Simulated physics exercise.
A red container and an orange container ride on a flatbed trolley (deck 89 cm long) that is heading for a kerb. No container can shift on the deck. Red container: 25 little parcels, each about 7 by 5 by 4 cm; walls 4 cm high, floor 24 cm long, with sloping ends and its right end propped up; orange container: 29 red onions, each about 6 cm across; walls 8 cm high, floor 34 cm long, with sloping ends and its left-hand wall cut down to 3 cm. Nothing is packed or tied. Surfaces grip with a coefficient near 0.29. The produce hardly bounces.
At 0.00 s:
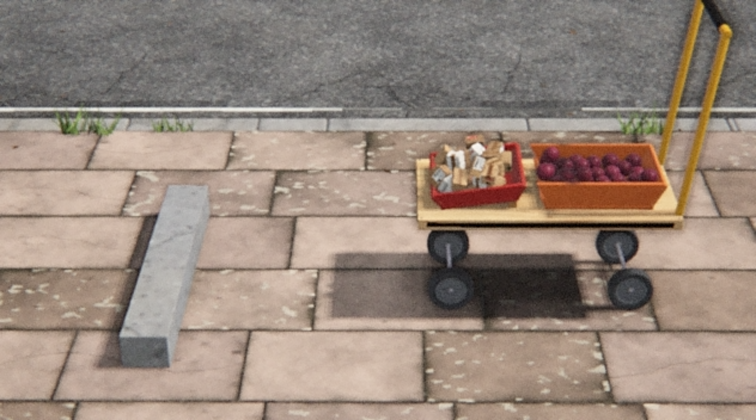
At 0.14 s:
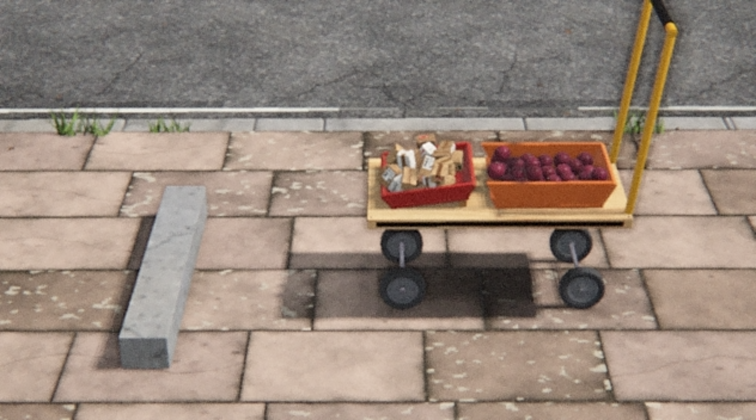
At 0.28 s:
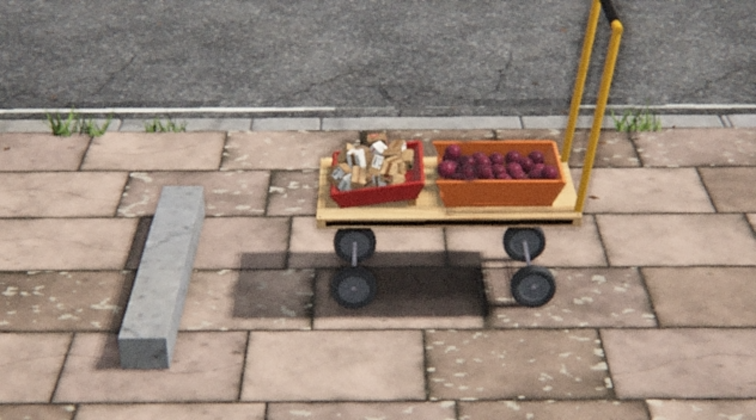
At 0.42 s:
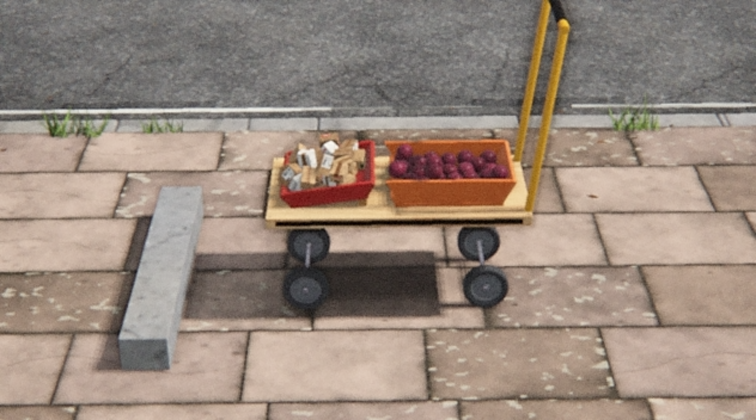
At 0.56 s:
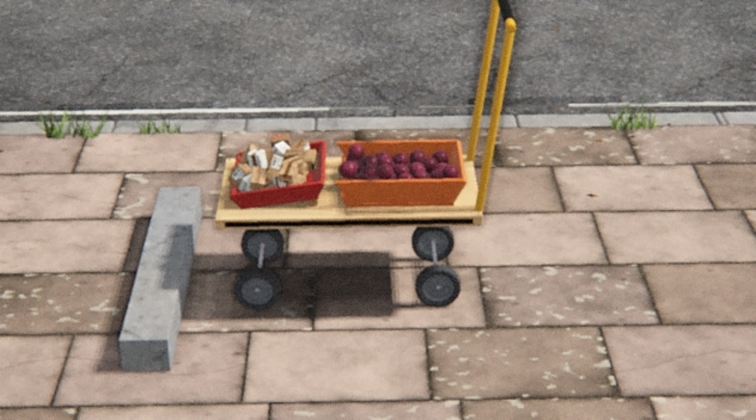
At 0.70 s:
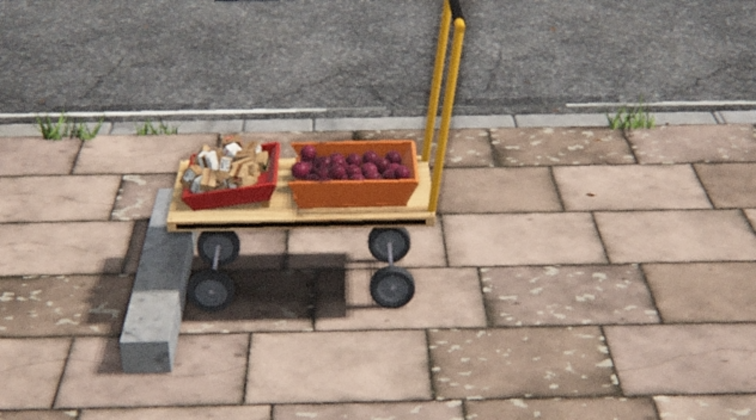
A flatbed trolley with a pale wooden deck, dark wheels and a tall yellow handle at its right end rolls steadily left across pinkish paving slabs beside a grey road, seen from above and to the side. On it sit a red container of small parcels at left and an orange one of red onions at right. Both ride along unshifted, closing on a grey kerb block, while the view stays still.
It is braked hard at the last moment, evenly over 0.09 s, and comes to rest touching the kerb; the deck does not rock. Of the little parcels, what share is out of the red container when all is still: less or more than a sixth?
It sheds over a sixth of them.
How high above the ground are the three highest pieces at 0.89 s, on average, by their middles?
Some 50 cm up.
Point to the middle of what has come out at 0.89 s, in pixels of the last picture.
Near (186, 179).
After 0.77 s, red container 25 in, 0 out and orange container 29 in, 0 out.
After 0.89 s, red container 21 in, 4 out and orange container 27 in, 2 out.
After 1.12 s, red container 19 in, 6 out and orange container 27 in, 2 out.
Final count (at 1.62 s), red container 18 in, 7 out and orange container 27 in, 2 out. Asked share, 7 of 25, 28 per cent.
